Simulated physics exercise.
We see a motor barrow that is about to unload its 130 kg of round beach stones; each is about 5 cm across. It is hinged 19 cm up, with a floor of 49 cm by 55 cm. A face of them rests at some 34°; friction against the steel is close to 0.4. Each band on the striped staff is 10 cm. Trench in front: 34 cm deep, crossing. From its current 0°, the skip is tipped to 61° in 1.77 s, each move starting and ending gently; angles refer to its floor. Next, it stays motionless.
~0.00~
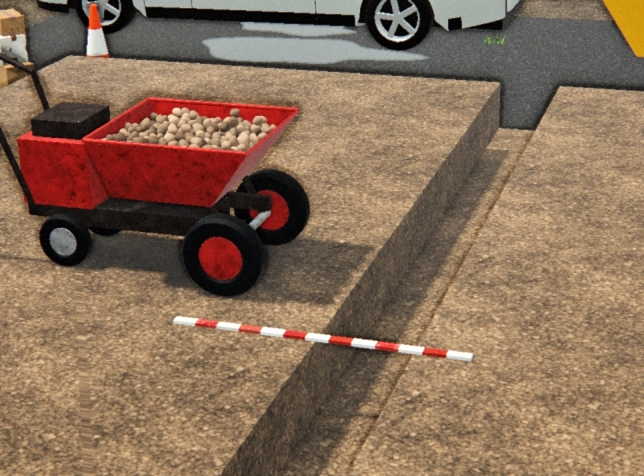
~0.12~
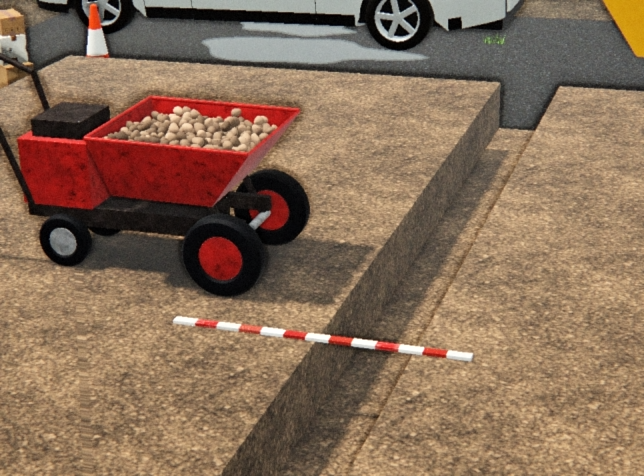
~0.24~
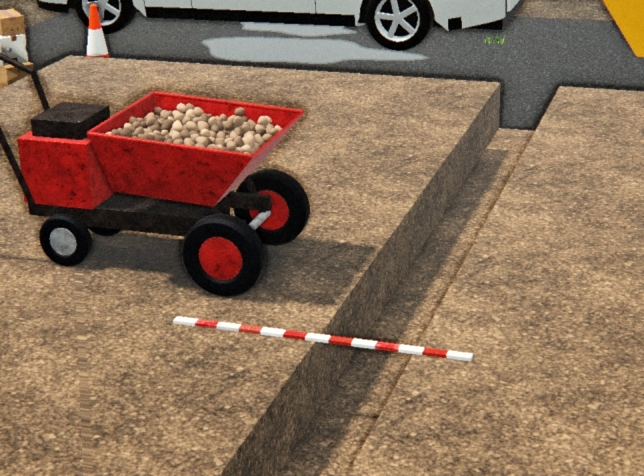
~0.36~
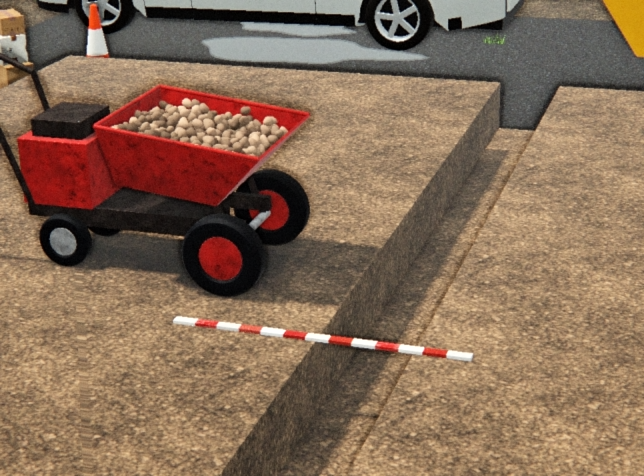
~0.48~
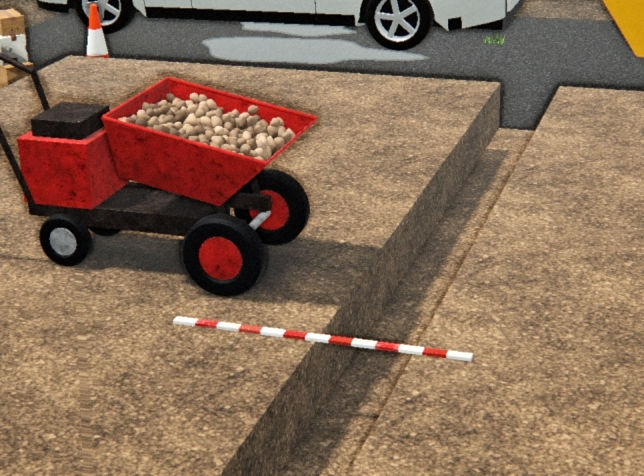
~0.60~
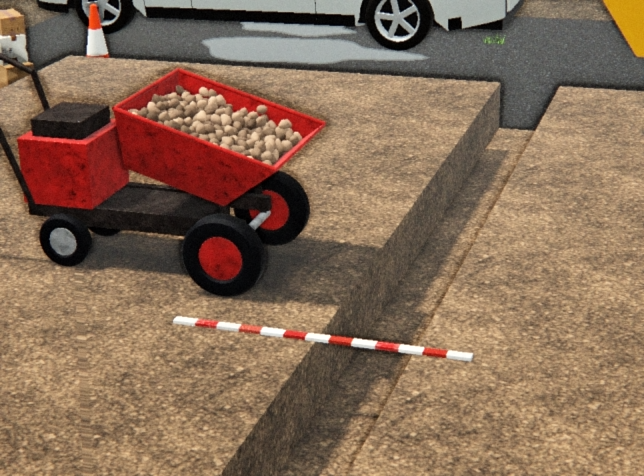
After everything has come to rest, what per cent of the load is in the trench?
I would say 90 percent.
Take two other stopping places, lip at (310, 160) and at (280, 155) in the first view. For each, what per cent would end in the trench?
55 %, then 80 %.
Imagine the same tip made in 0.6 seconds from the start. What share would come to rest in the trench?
About 85 percent, I'd say.
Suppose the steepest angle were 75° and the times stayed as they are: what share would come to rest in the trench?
Some 100 in a hundred, I'd say.
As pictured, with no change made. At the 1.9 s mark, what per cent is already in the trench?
Some 35 per cent.
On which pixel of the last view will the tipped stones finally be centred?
The middle should be near (400, 339).
After 1.3 s the floor is at 52°; 100 % in the skip; the foremost stones are at (335, 197).
After 1.9 s the floor is at 61°; 64 % in the skip, 1 % short of the trench, 36 % in the trench; the foremost stones are at (440, 339).
After 2.2 s the floor is at 61°; 40 % in the skip, 59 % in the trench; the foremost stones are at (453, 332).
After 4.2 s the floor is at 61°; 9 % in the skip, 90 % in the trench; the foremost stones are at (457, 341).
